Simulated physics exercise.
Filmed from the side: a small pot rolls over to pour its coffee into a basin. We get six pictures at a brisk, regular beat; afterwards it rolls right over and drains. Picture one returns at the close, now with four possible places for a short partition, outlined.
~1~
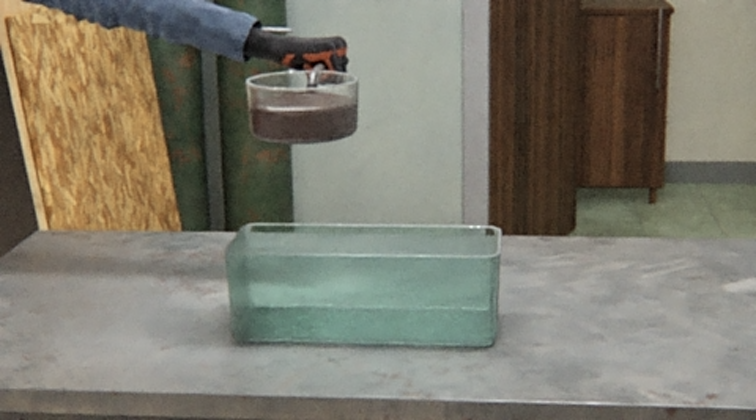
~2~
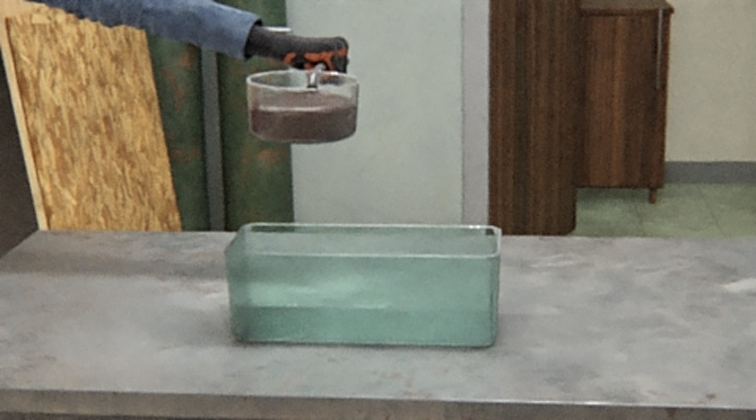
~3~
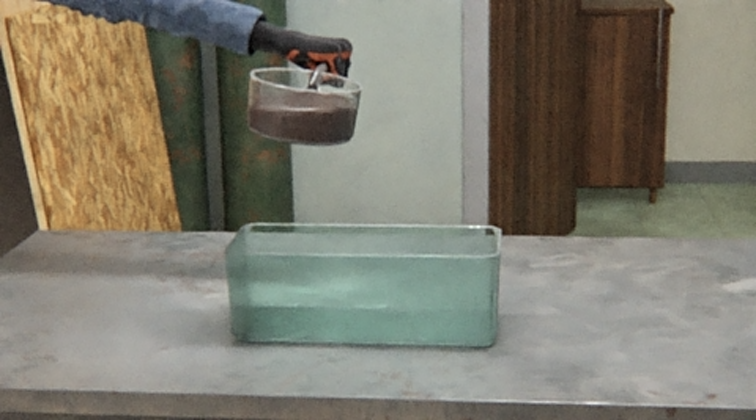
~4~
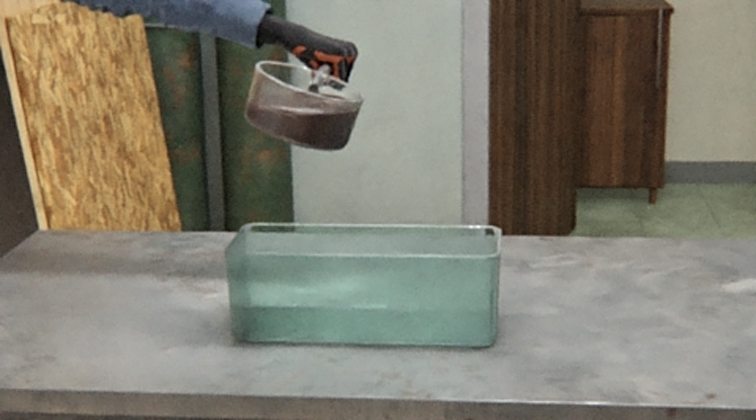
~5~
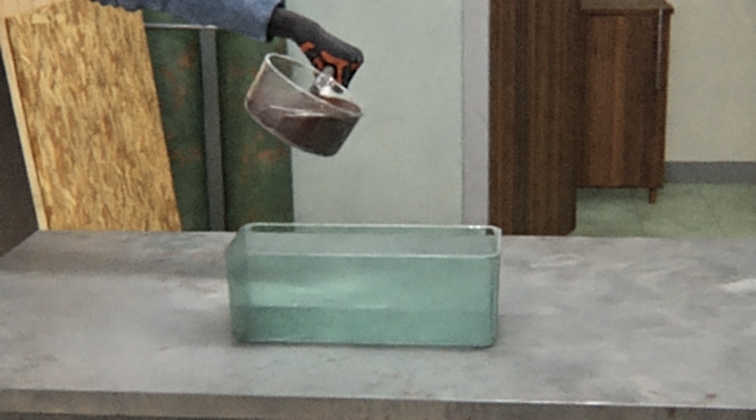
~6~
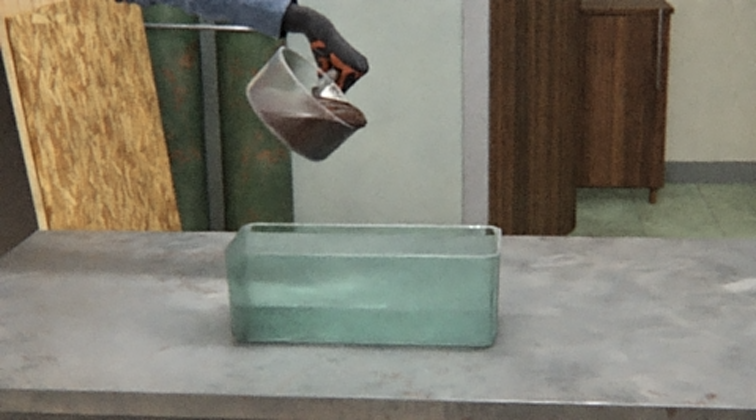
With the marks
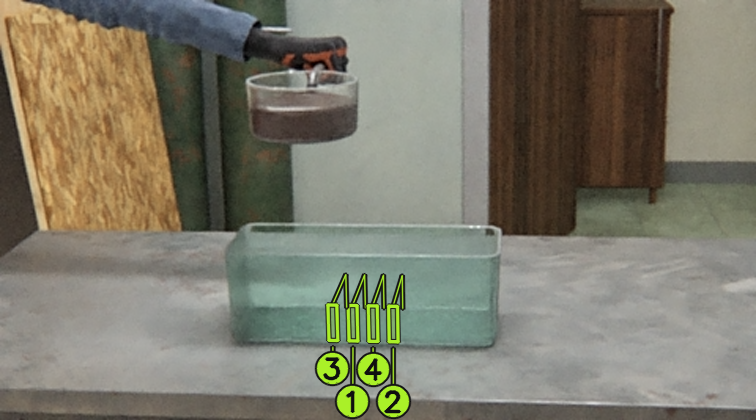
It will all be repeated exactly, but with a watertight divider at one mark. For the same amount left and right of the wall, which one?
Take 2.
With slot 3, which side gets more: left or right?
More ends on the right.
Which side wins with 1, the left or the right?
More ends on the right.
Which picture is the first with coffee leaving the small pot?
In picture 6.
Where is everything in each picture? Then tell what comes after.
In the first frame, upright, lip at (355, 79); basin from (232, 338) to (496, 344); nothing has left yet.
In the second frame, tipped about 2°, lip at (356, 81); nothing has left yet.
In the third frame, tipped about 9°, lip at (359, 87); nothing has left yet.
In the fourth frame, tipped about 19°, lip at (361, 97); nothing has left yet.
In the fifth frame, tipped about 31°, lip at (362, 111); nothing has left yet.
In the sixth frame, tipped about 46°, lip at (359, 125); coffee is over the lip, down to (364, 125).
On the marked copy, 1 at (352, 347); 2 at (393, 348); 3 at (332, 346); 4 at (373, 347).
Choosing 1, about 9 % ends left of the wall and 89 % right of it; 3 % is lost outside.
Choosing 2, about 54 % ends left of the wall and 45 % right of it.
Choosing 3, about 7 % ends left of the wall and 90 % right of it; 3 % is lost outside.
Choosing 4, about 18 % ends left of the wall and 80 % right of it.
